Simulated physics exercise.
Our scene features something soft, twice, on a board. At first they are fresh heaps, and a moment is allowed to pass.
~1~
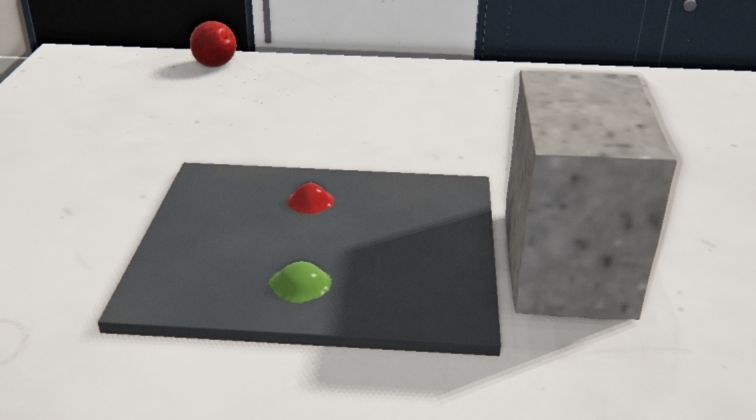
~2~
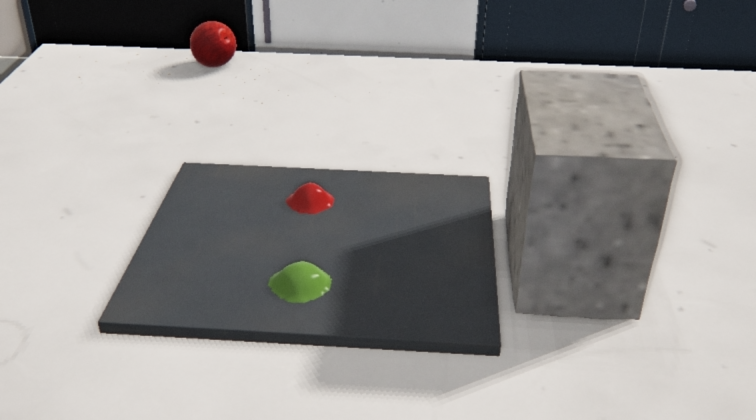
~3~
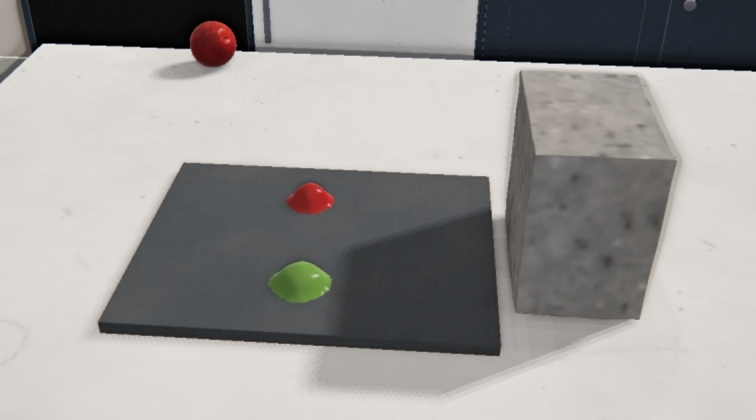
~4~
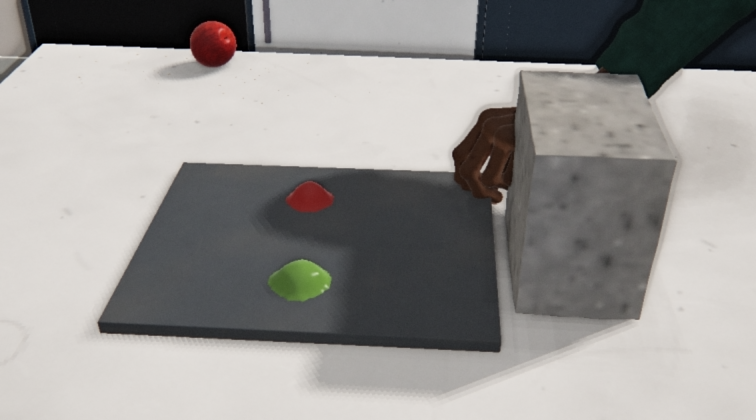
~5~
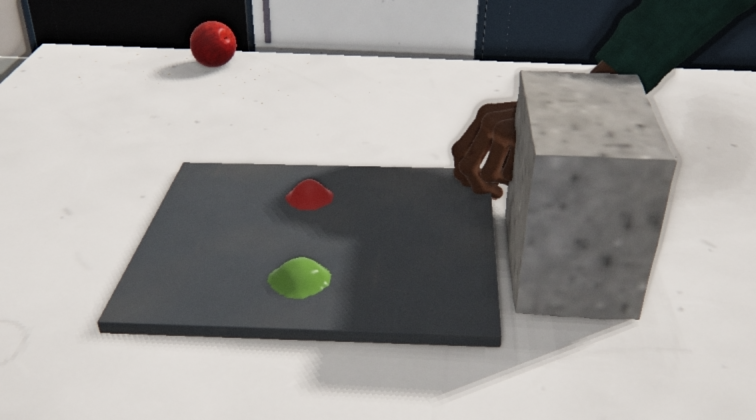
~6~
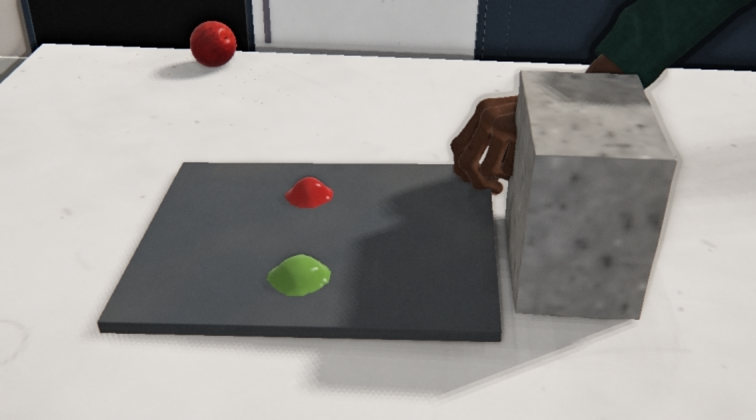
A dark rectangular board lies on a white countertop, seen from a fixed viewpoint slightly above, with dark cabinets behind. On it sit a glossy red mound and, nearer, a wider green one, with a speckled grey stone block at right and a red ball at the back left. After a still stretch, a hand in a dark green sleeve reaches from behind the block to the board's right end, and the board tilts very slightly.
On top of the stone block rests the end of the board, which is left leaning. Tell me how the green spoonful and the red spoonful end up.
Green spoonful stays put, red spoonful stays put.
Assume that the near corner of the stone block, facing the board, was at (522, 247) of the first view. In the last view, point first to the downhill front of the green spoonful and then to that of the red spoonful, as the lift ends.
(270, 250) and (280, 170).
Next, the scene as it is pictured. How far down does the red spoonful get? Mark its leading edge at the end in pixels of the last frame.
When it stops it sits at about (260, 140).
Shortly, slope about 32°; the green spoonful has not moved; the red spoonful has not moved.
Then, the green spoonful has not moved; the red spoonful has not moved.
At the finish, slope about 32°; the green spoonful has not moved; the red spoonful has not moved.
